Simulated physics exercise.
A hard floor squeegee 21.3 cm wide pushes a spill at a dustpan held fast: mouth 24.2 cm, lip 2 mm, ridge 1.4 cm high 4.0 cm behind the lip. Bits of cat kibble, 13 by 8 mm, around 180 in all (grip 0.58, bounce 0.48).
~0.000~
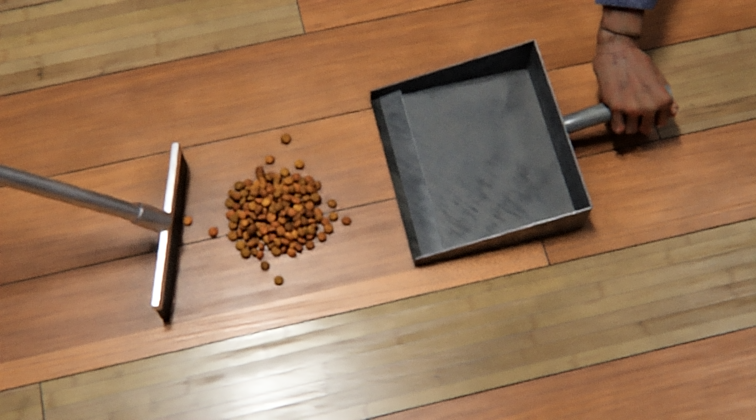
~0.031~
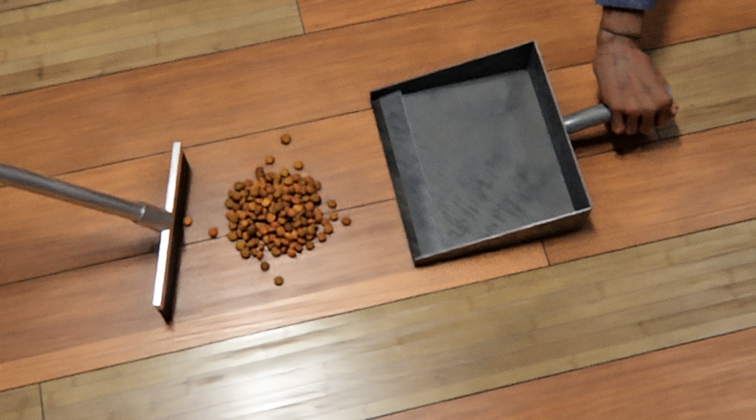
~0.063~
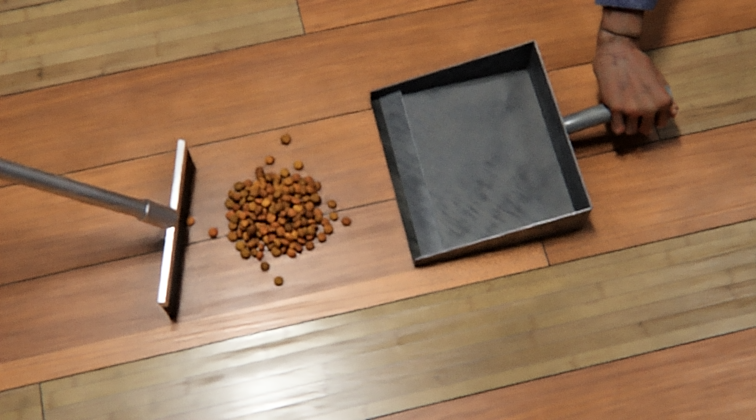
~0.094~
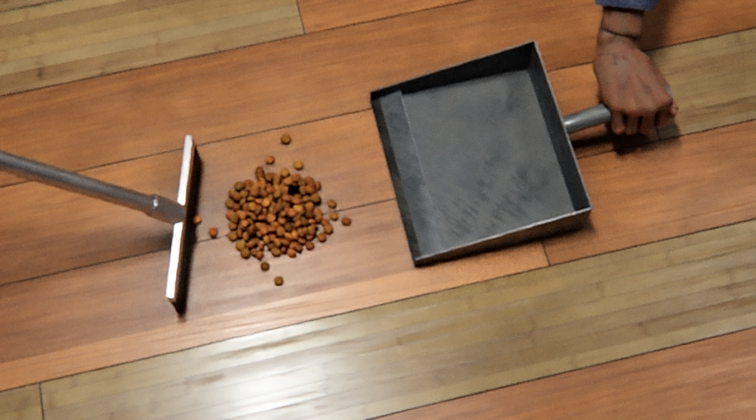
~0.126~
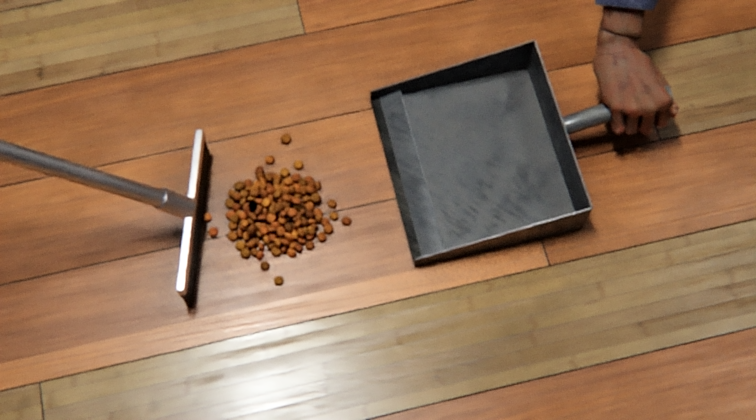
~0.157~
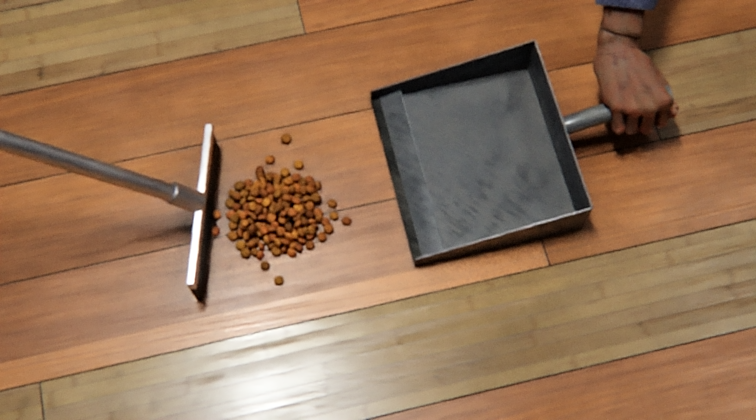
A squeegee with a grey metal handle and a thin pale-edged blade stands at the left on a floor of reddish-brown and tan wooden boards, seen from above. Brown kibble lies in a loose heap in the middle, and a hand grips the handle of a dark grey dustpan at the right. The blade slides slowly right to the heap's near edge, while the heap, pan, hand and camera stay still.
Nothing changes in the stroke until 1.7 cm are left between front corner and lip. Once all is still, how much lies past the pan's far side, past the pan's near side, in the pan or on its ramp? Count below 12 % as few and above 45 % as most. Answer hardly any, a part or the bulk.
Far side hardly any, near side hardly any, pan hardly any.
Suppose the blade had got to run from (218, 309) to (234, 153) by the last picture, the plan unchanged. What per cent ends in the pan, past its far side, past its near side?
Pan 30, far 0, near 15.
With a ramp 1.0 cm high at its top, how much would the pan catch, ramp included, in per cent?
In that case some 5 per cent.
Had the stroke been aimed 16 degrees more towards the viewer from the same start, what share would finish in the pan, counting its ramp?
Then about 15 per cent.
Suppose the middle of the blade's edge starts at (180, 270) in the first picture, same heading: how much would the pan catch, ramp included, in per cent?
Some 10 per cent.
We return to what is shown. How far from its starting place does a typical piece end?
Some 12 cm.
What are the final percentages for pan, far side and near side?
Far side 0; near side 0; pan 0.
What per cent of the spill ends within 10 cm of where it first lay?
Some 35 per cent.
After 0.39 s, middle of the blade 15 cm from the lip; 0 % over the lip, far side 0 %, near side 0 %.
After 0.55 s, middle of the blade 8 cm from the lip; 0 % over the lip, far side 0 %, near side 0 %.
Then, at 0.83 s, middle of the blade 5 cm from the lip; 0 % over the lip, far side 0 %, near side 0 %.
In the end, at 1.1 s, far side 0 %, near side 0 %, pan 0 %, in front of the lip or behind the blade 95 %.
